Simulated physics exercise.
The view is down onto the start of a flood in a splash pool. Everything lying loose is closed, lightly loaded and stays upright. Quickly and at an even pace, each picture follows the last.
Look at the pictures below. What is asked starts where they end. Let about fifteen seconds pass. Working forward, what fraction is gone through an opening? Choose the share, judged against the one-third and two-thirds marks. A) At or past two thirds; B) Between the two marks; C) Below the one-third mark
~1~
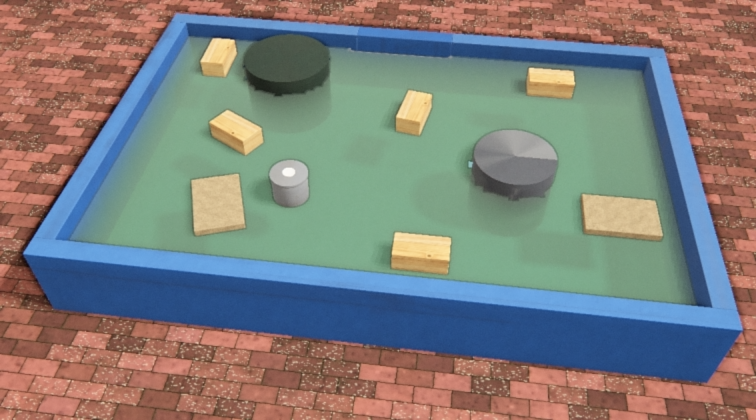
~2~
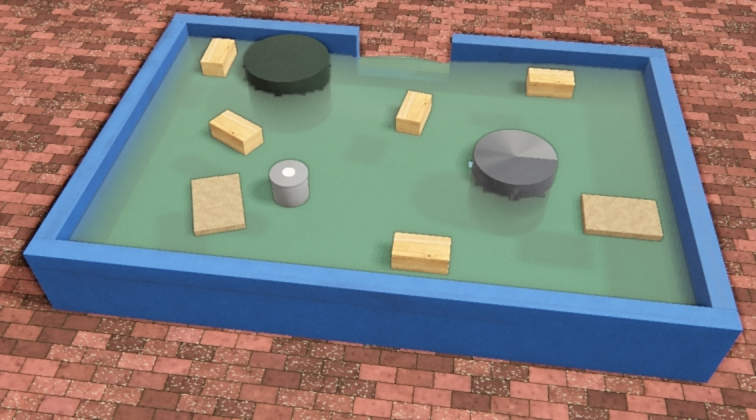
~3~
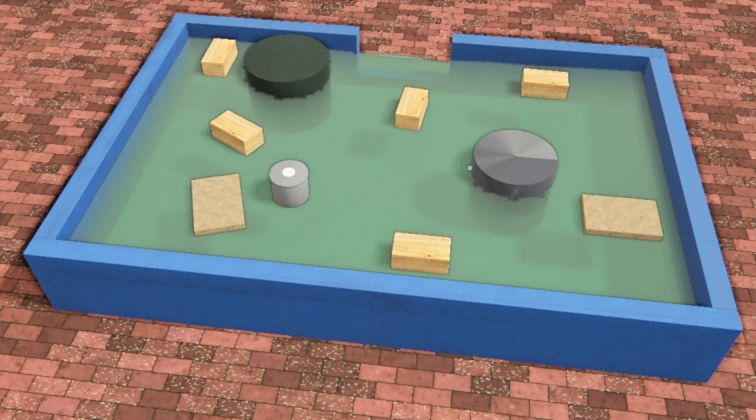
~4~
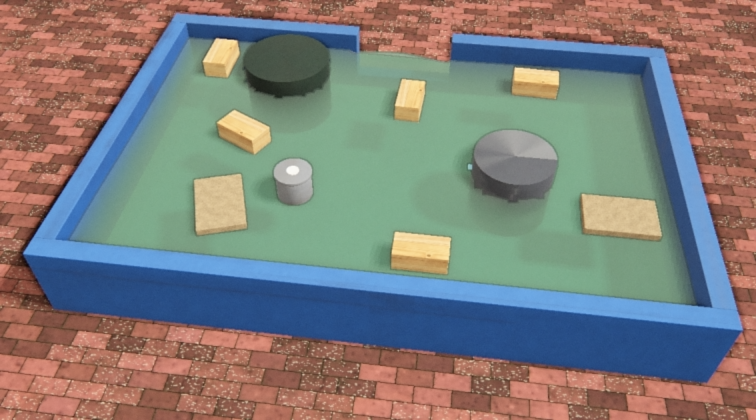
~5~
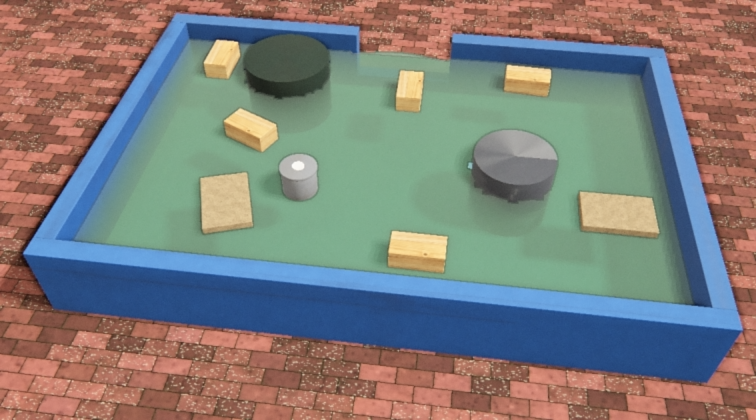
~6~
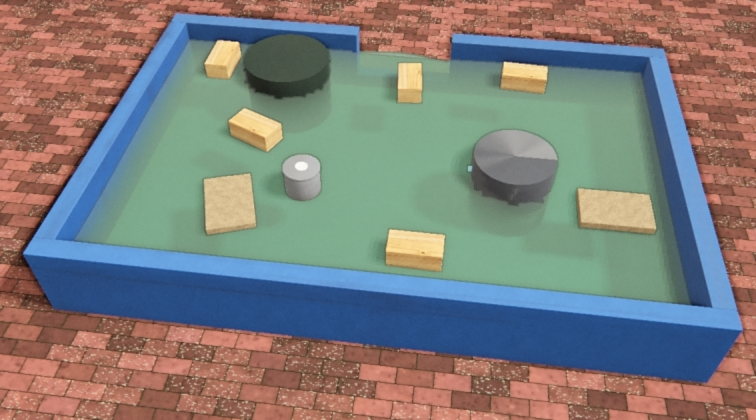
B.
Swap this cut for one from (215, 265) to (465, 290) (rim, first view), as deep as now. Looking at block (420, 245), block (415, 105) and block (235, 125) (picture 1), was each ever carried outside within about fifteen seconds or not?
First exits, second exits, third exits.
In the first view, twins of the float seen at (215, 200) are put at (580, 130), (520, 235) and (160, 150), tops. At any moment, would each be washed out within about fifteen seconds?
In sequence: Exits, never exits, never exits.
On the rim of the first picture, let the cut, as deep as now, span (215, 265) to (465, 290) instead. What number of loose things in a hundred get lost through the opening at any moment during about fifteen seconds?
Roughly 80 %.
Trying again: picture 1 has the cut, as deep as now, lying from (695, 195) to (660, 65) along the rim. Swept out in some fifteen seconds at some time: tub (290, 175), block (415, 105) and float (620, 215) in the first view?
In sequence - stays put, departs, departs.
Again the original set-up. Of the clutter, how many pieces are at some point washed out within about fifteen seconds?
I make it 3 of them.
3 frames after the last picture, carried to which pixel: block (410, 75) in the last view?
Approximately at pixel (403, 49).
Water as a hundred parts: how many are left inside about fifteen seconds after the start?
Around 58 in a hundred.
A moment on, 0 of 8 are out; 8 afloat.
Next, 2 of 8 are out; 6 afloat.
Later, 3 of 8 are out; 5 afloat.
In the end, 3 of 8 are out; 5 afloat.
